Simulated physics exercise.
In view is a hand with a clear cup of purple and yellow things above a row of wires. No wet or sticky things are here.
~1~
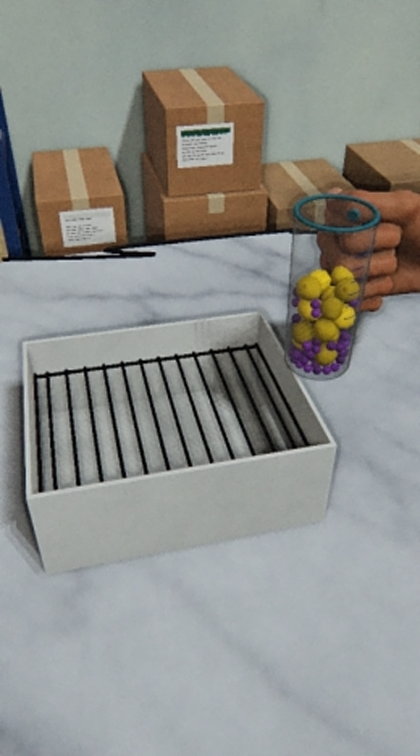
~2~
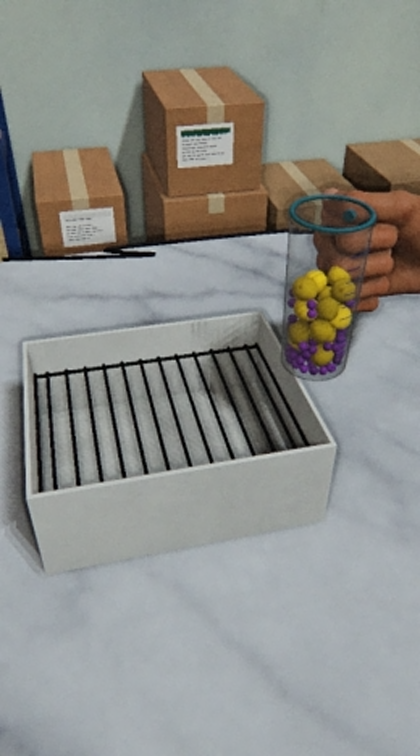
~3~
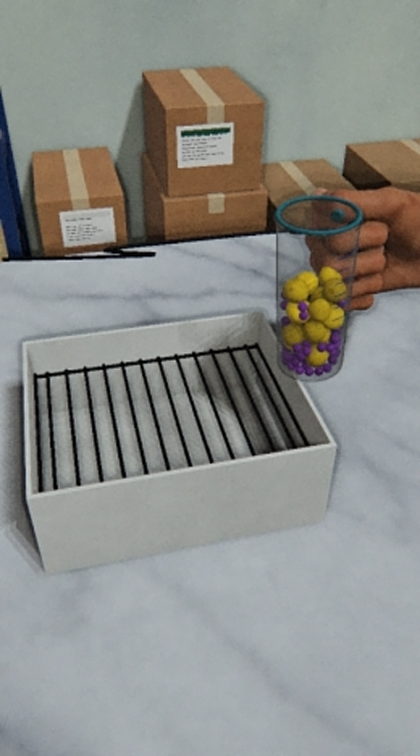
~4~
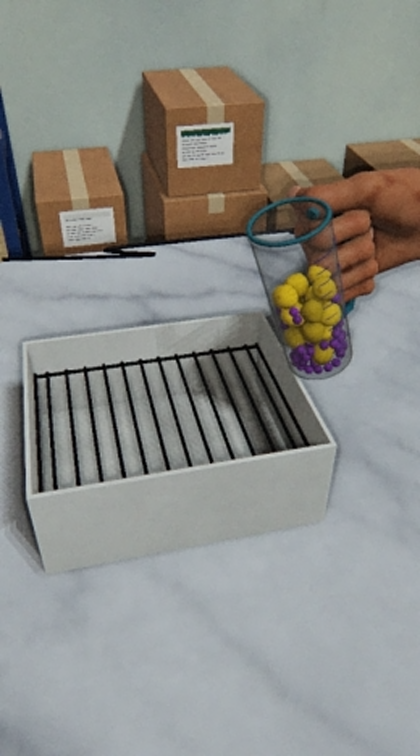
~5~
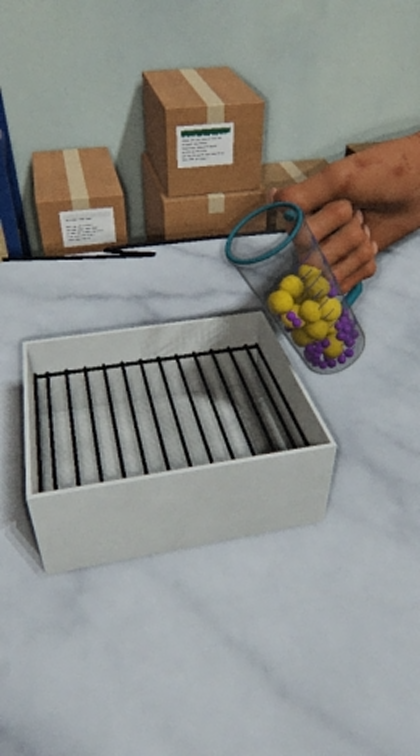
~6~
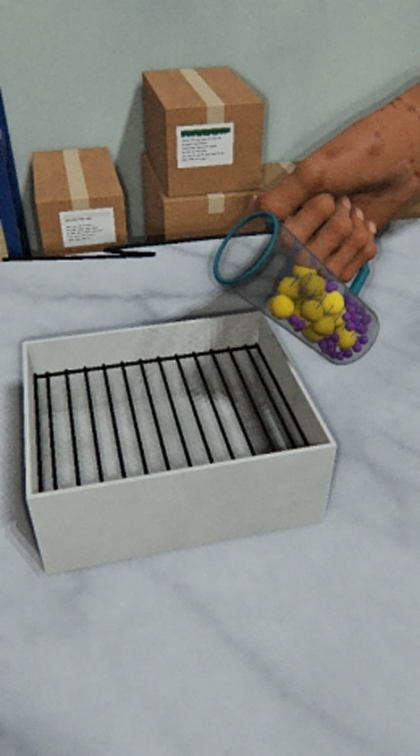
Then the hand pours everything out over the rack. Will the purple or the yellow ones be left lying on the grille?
I reckon the purple ones make it through; the yellow ones won't get through.
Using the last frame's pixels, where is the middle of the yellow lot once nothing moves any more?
It winds up somewhere around (186, 412).
Then, 0.52 s later than the last frame, purple ones, every one in the cup; yellow ones, every one in the cup.
Then, 0.97 s later than the last frame, purple ones, every one in the cup; yellow ones, every one in the cup.
Then, 1.35 s later than the last frame, purple ones, just a few in the cup, roughly two thirds on or over the wires, roughly a third under the rack; yellow ones, every one on or over the wires.
When it is over, purple ones, just a few on the wires, almost all under the rack; yellow ones, every one on the wires, not one under the rack.
